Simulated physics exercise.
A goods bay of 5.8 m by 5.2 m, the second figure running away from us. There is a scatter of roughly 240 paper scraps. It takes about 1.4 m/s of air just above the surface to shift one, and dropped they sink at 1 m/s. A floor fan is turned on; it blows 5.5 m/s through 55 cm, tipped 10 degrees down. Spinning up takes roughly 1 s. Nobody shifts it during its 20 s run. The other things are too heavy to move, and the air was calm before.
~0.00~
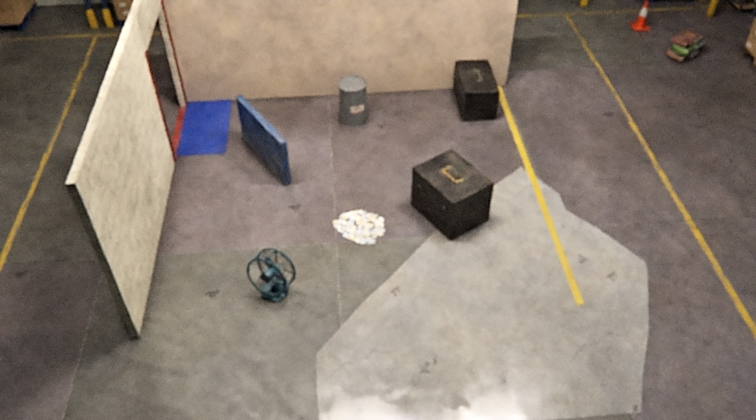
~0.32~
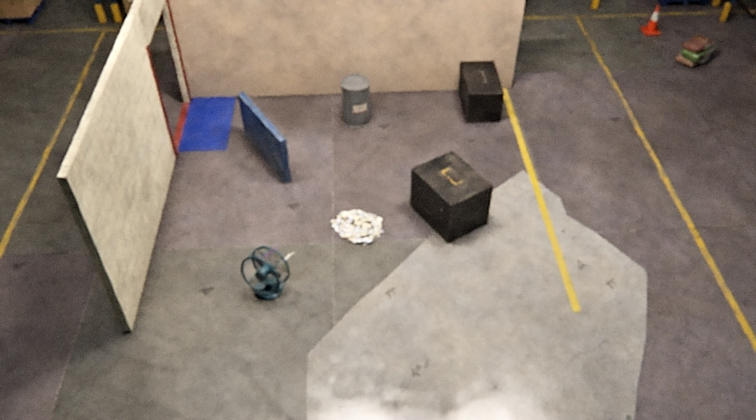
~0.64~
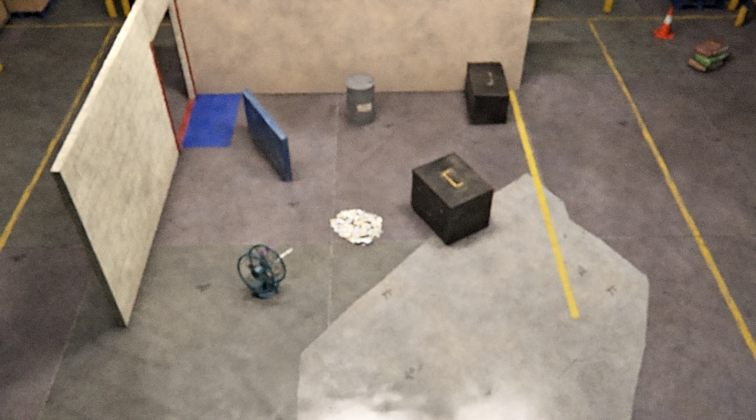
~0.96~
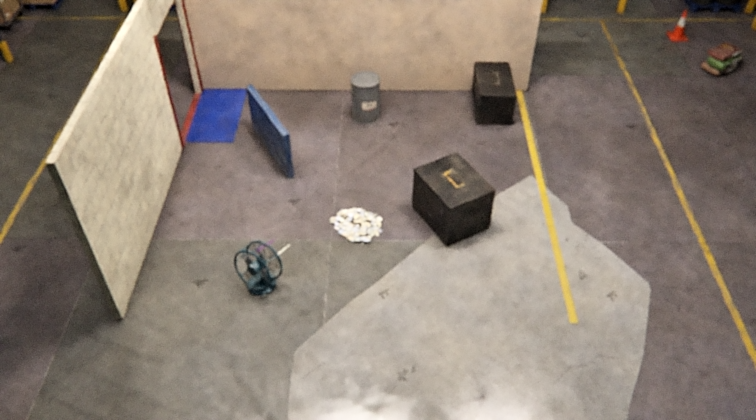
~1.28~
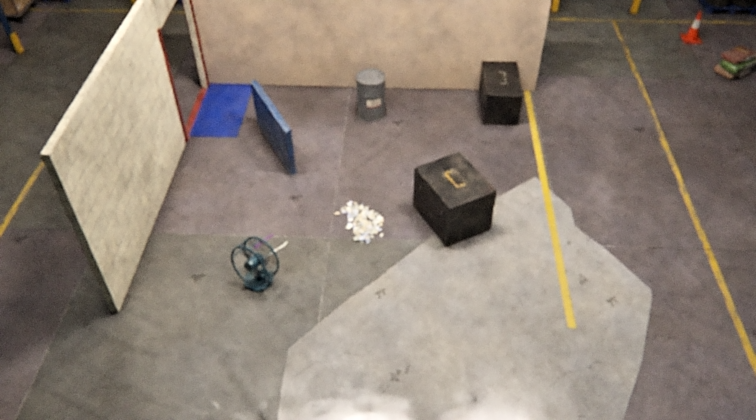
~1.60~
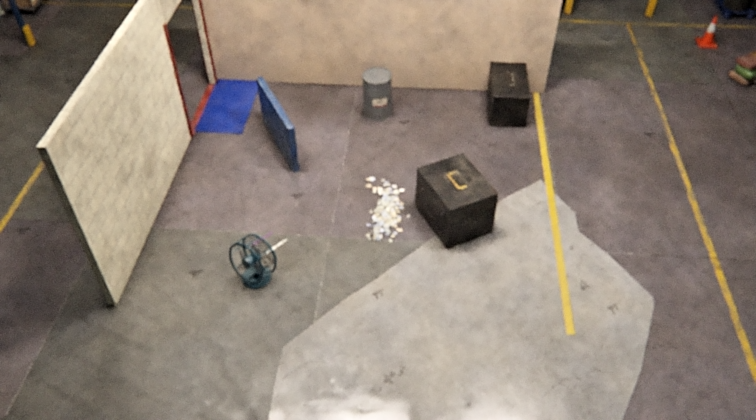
A grey-floored goods bay with yellow lines and pale walls is seen from high above. A dark teal floor fan stands at lower left, left of a round scatter of white paper scraps, with two black cases to the right, a grey drum behind, and a blue screen, blue patch and red-edged gateway at left. As the camera drifts slowly, the scraps lie still, then slide rightward and spread toward the nearer case.
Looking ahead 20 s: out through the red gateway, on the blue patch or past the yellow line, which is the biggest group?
The yellow one.
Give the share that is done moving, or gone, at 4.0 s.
Near 10 %.
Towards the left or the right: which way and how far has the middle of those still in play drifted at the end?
To the right, by about 1.8 m.
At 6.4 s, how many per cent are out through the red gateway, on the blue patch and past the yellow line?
About 0 % red, 0 % blue, 20 % yellow.
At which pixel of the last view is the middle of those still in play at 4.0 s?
Around (457, 172).
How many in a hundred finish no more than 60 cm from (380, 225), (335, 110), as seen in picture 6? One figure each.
In turn about 10 %, 0 %.
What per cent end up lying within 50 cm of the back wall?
Some 2 per cent.
After 4.0 s, 92 % are on the move or not yet settled, 0 % are on the blue patch, 12 % past the yellow line and 0 % out through the red gateway; the middle of those still in play is near (457, 172).
After 6.4 s, 83 % are on the move or not yet settled, 0 % are on the blue patch, 18 % past the yellow line and 0 % out through the red gateway; the middle of those still in play is near (481, 164).
After 11.0 s, 70 % are on the move or not yet settled, 0 % are on the blue patch, 34 % past the yellow line and 0 % out through the red gateway; the middle of those still in play is near (494, 156).
After 20.0 s, at the end, 0 % are on the blue patch, 43 % past the yellow line and 0 % out through the red gateway; the middle of those still in play is near (483, 175).
